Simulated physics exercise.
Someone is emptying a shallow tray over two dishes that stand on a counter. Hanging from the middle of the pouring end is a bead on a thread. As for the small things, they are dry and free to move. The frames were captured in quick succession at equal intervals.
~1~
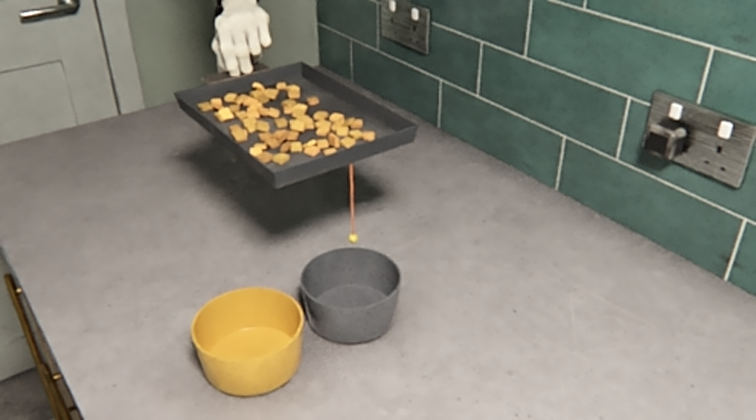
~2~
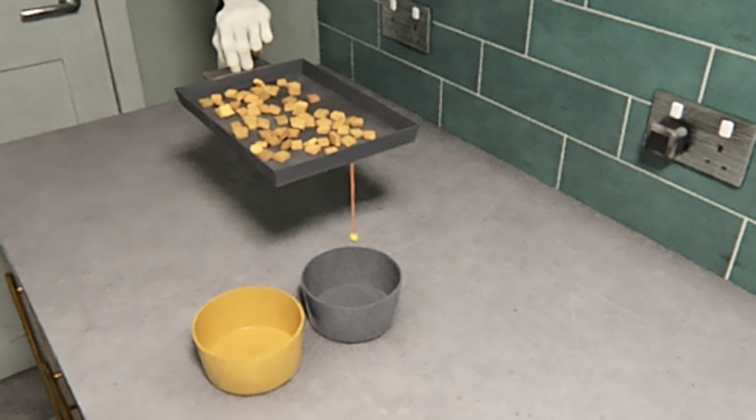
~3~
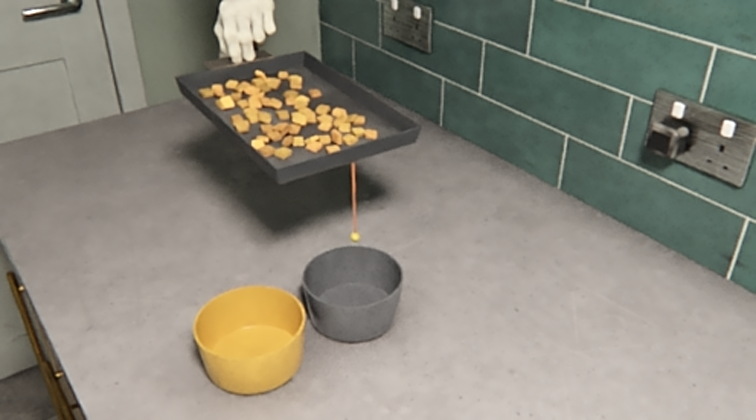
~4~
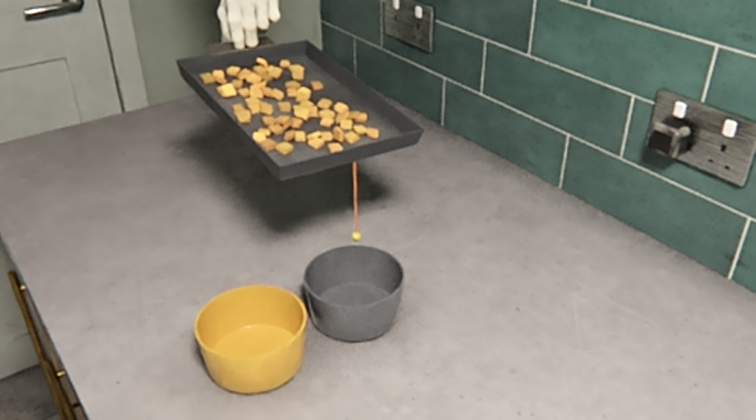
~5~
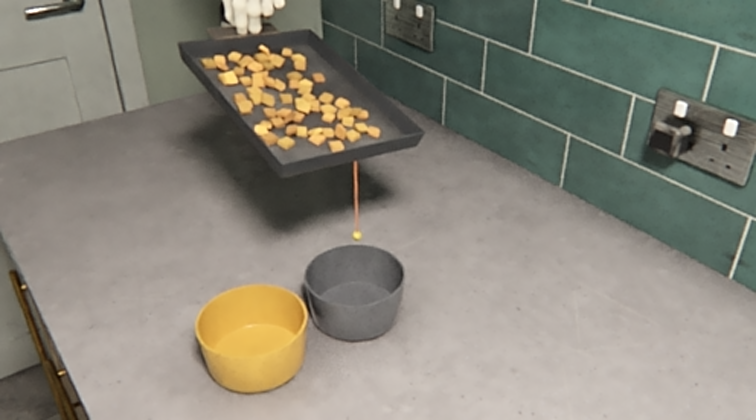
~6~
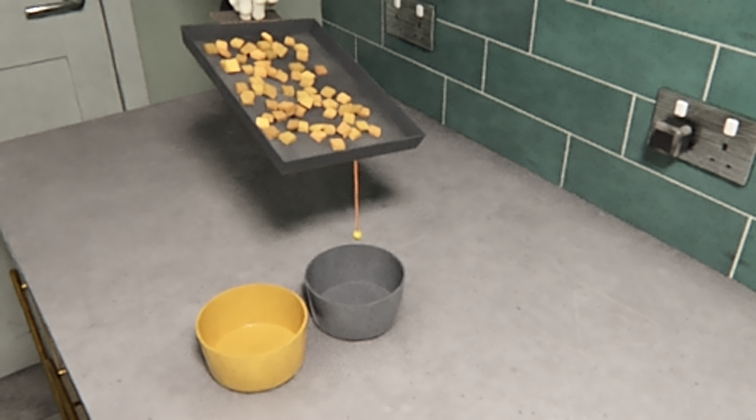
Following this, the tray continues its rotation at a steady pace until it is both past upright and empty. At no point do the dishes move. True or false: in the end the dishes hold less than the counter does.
True.
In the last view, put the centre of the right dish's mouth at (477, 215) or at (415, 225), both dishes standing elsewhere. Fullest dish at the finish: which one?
Taking the places in turn, it's the left side and then the right side.
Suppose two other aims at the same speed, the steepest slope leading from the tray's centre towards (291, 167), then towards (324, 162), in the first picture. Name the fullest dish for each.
Going by the two slopes in order, it's the right-side one and then the right-side one.
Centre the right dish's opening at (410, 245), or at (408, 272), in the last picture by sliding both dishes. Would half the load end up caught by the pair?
In turn: Most of it; not half.
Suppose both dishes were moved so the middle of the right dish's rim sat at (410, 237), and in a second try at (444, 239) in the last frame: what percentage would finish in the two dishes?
It comes to near 90 per cent the first time and near 60 per cent the second time.
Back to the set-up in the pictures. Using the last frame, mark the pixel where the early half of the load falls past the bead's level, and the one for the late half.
Roughly (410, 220) first, then roughly (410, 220).
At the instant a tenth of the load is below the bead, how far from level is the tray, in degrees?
It has tipped about 110 degrees.
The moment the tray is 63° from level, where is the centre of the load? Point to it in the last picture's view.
Look around (374, 119) in the last picture.
Soon after the last picture, tray tipped steeply; all on the tray.
A little later, tray tipped past a quarter turn; nearly all on the tray; a small part outside both; a stray few in the air.
Later still, tray tipped past a quarter turn; a small part in the right dish; nearly all outside both.
At rest, tray tipped past a quarter turn; none in the left dish; a small part in the right dish; nearly all outside both.
